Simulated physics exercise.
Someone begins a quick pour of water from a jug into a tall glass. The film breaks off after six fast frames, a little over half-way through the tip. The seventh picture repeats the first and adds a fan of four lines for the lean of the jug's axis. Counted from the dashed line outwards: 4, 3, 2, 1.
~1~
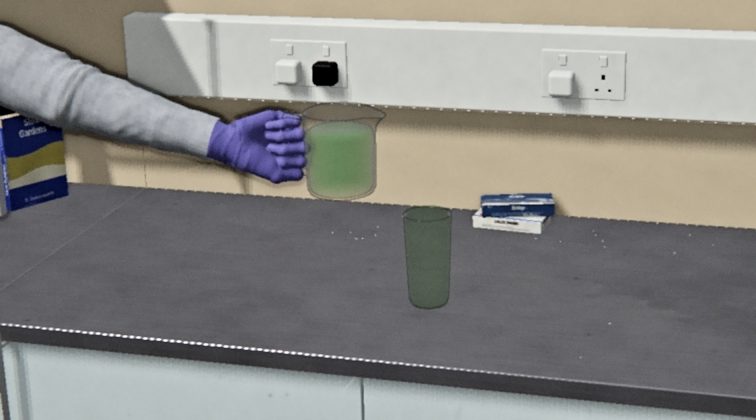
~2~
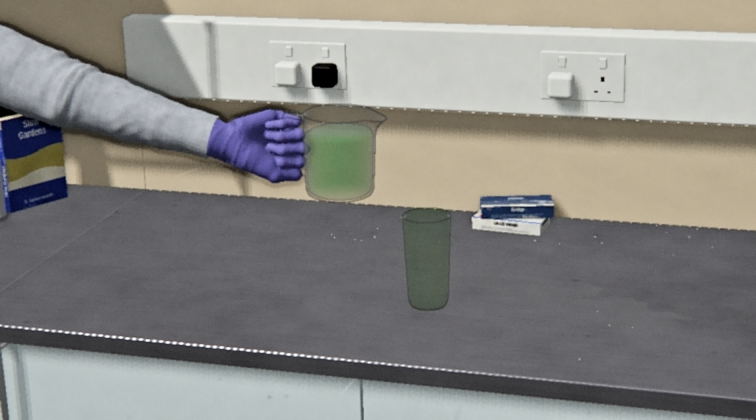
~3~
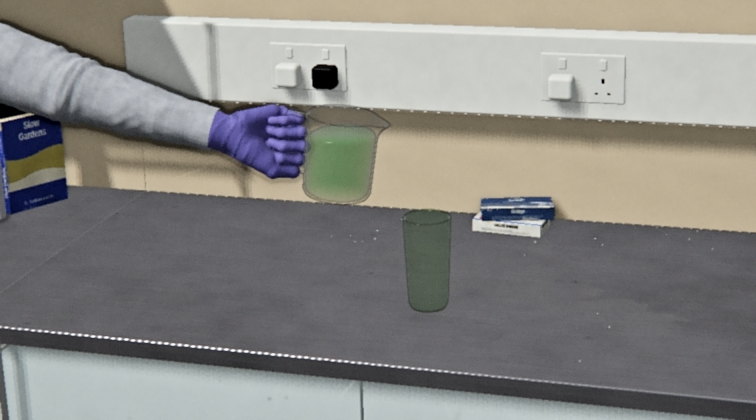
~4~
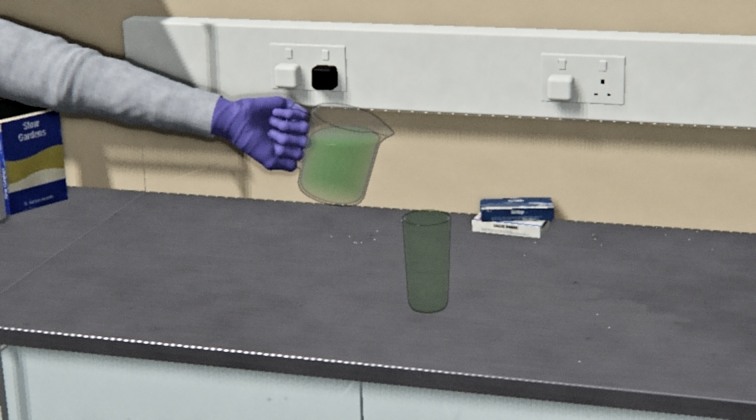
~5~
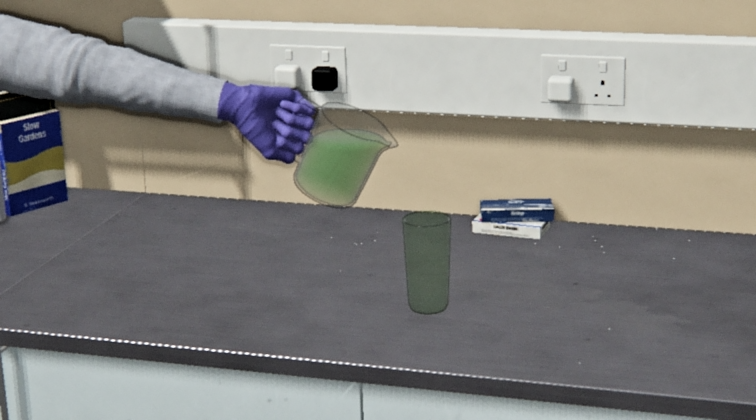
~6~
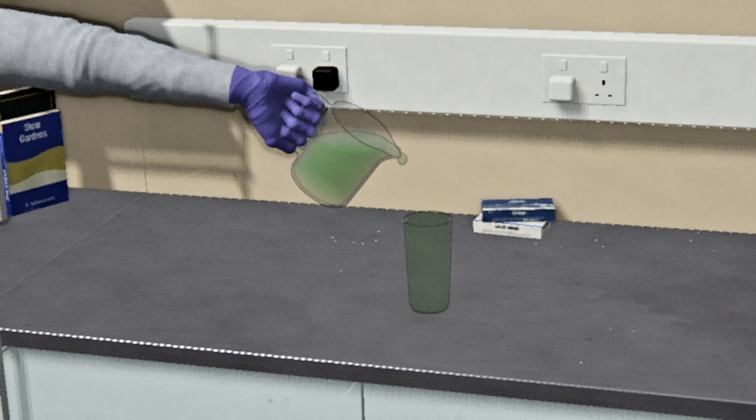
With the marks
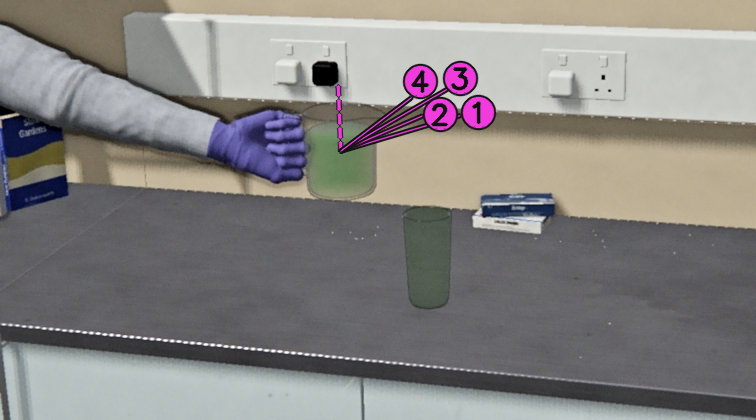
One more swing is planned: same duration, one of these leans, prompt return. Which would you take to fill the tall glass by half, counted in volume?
4 beats the others.
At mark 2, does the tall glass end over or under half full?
Over half.
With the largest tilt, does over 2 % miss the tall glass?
Yes, it does.
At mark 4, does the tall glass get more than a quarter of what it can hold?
Yes, clearly.
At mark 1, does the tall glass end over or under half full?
Over.
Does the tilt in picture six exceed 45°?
No, it does not.
In magenta, 1 at (459, 115); 2 at (422, 115); 3 at (447, 89); 4 at (411, 97).
Choosing 1, the tall glass ends with about 93 % of what it can hold; 11 % of the water is spilt.
Choosing 2, the tall glass ends with about 89 % of what it can hold.
Choosing 3, the tall glass ends with about 70 % of what it can hold.
Choosing 4, the tall glass ends with about 50 % of what it can hold.
